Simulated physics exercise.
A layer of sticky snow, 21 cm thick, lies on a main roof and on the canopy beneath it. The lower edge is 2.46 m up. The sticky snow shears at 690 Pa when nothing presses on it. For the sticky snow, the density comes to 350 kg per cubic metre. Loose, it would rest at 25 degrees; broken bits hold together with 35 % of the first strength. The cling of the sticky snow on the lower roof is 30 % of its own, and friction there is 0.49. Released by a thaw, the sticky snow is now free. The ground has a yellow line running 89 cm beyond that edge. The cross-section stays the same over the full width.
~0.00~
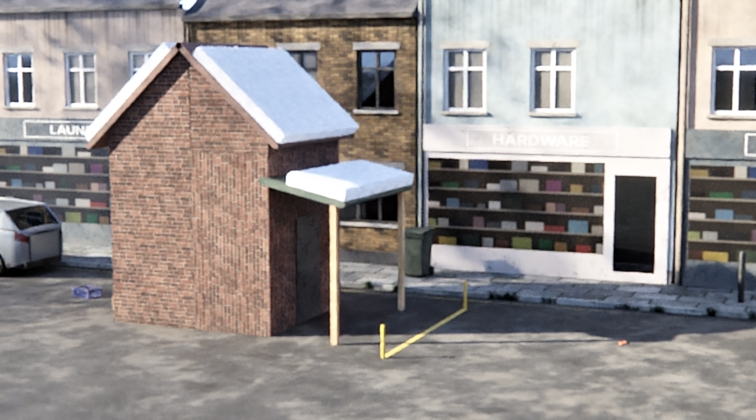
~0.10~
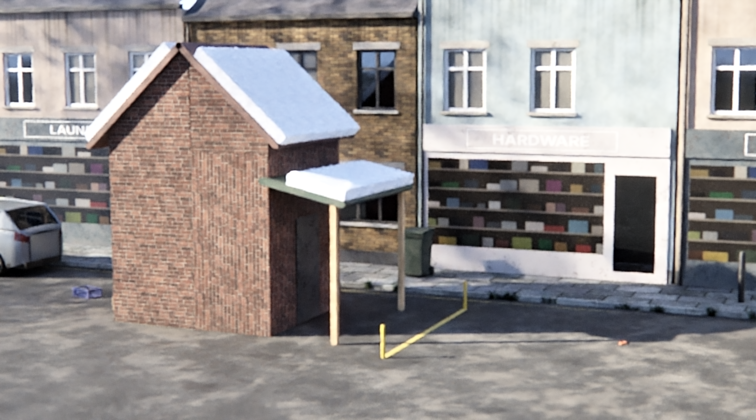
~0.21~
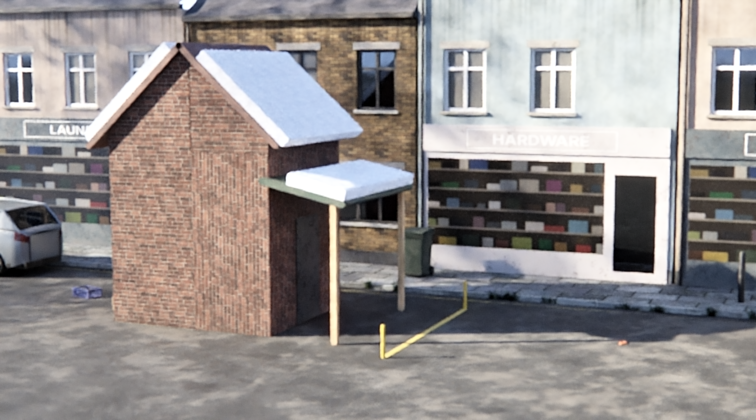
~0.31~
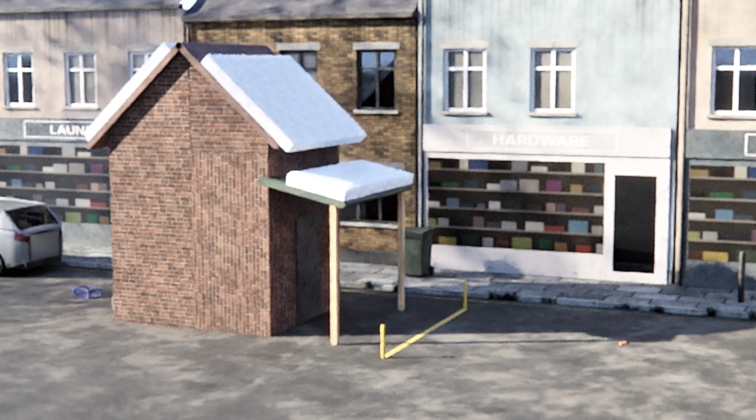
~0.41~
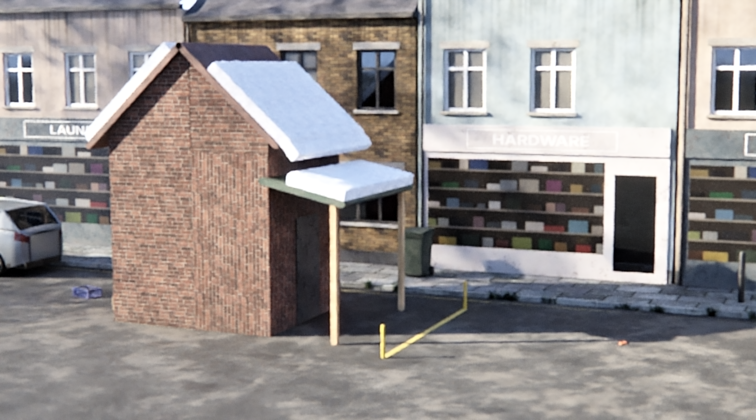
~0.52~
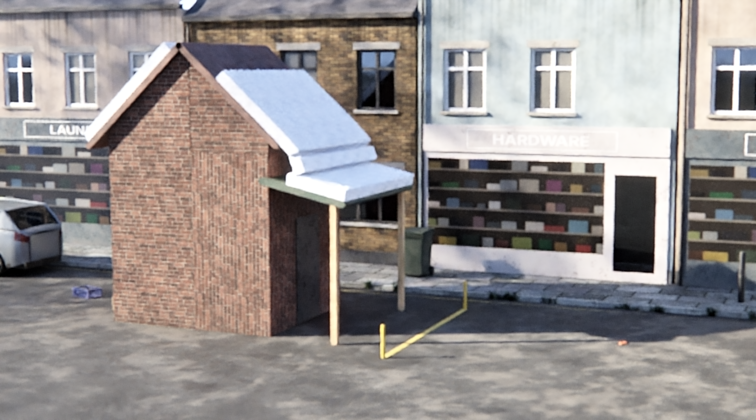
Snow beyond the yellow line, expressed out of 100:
About 32 out of 100.
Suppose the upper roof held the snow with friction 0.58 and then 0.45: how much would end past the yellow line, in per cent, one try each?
Respectively 2 percent and 12 percent.
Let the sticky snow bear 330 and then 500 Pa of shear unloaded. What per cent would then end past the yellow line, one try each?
Respectively, close to 50 % and close to 40 %.
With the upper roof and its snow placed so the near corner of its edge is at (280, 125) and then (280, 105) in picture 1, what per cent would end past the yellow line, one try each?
50 %, then 60 %.
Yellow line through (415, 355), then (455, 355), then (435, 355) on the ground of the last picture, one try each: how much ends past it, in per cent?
About 20 %, 7 %, 12 %.
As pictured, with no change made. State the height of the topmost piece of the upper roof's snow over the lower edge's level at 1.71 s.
About 0.6 m.
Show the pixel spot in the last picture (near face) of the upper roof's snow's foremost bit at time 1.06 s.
It shows up near (363, 195) in the last picture.
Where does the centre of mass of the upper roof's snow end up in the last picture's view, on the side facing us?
Somewhere about (377, 275), I'd say.
After 1.06 s, none is below the lower edge and 0 % is past the line.
After 1.71 s, 43 % is below the lower edge and 22 % is past the line.
After 2.35 s, 52 % is below the lower edge and 32 % is past the line.
After 3.00 s, 52 % is below the lower edge and 32 % is past the line.
After 3.10 s, 52 % is below the lower edge and 32 % is past the line.
